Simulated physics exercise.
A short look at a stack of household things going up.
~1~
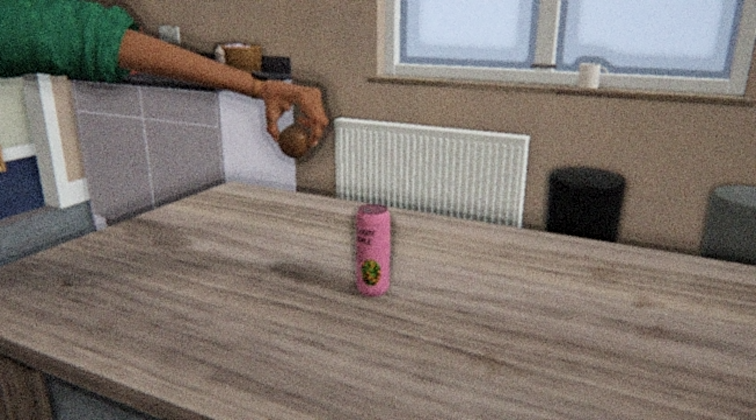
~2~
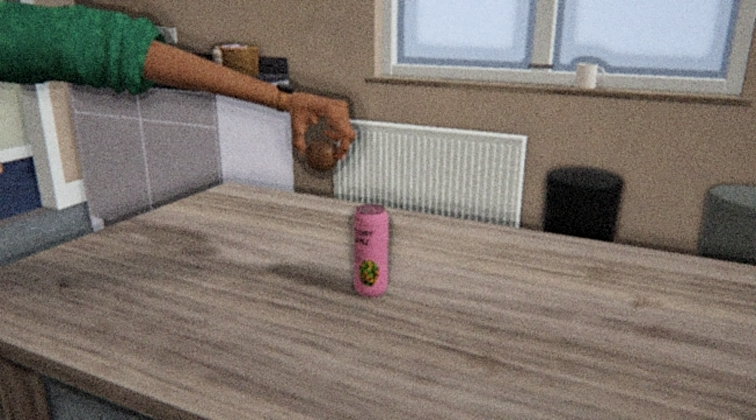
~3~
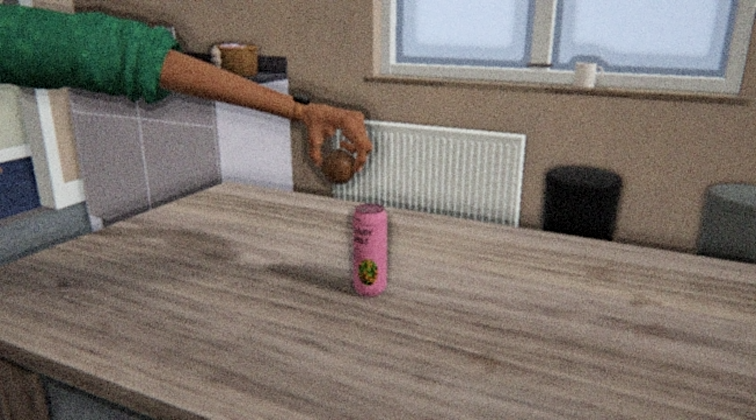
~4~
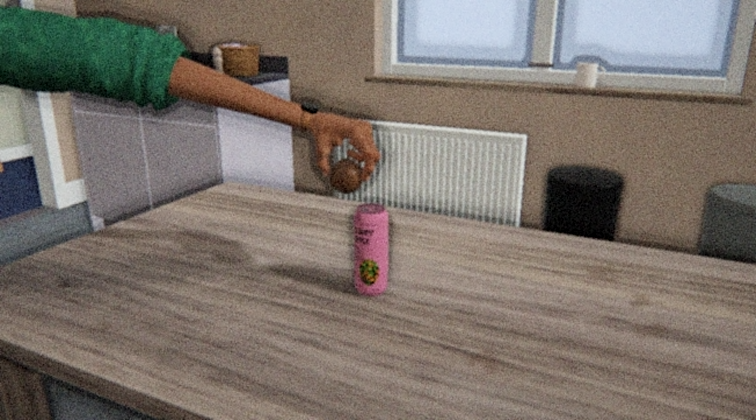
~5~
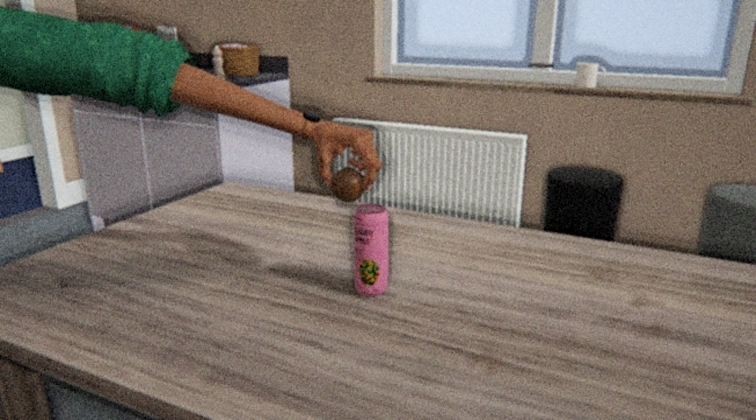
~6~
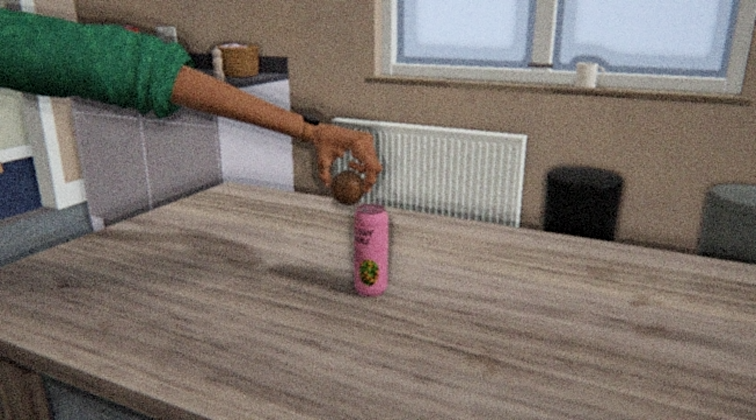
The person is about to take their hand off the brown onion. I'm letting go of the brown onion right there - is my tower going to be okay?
I expect something will drop.
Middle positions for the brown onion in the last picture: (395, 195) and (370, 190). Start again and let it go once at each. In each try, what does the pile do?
The pile collapses the first time and remains standing the second time.
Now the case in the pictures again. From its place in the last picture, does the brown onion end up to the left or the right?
It shifts to the viewer's left.
Then, 0.20 s past the last view, brown onion now fallen.
Then, 0.30 s past the last view, things are still on the move.
Then, 0.40 s past the last view, as before.
Then, 1.70 s past the last view, nothing new.
Finally, fallen, brown onion; pink can still in place. Final places as the last picture's camera would see them, brown onion near (322, 265). The pile loses its balance.
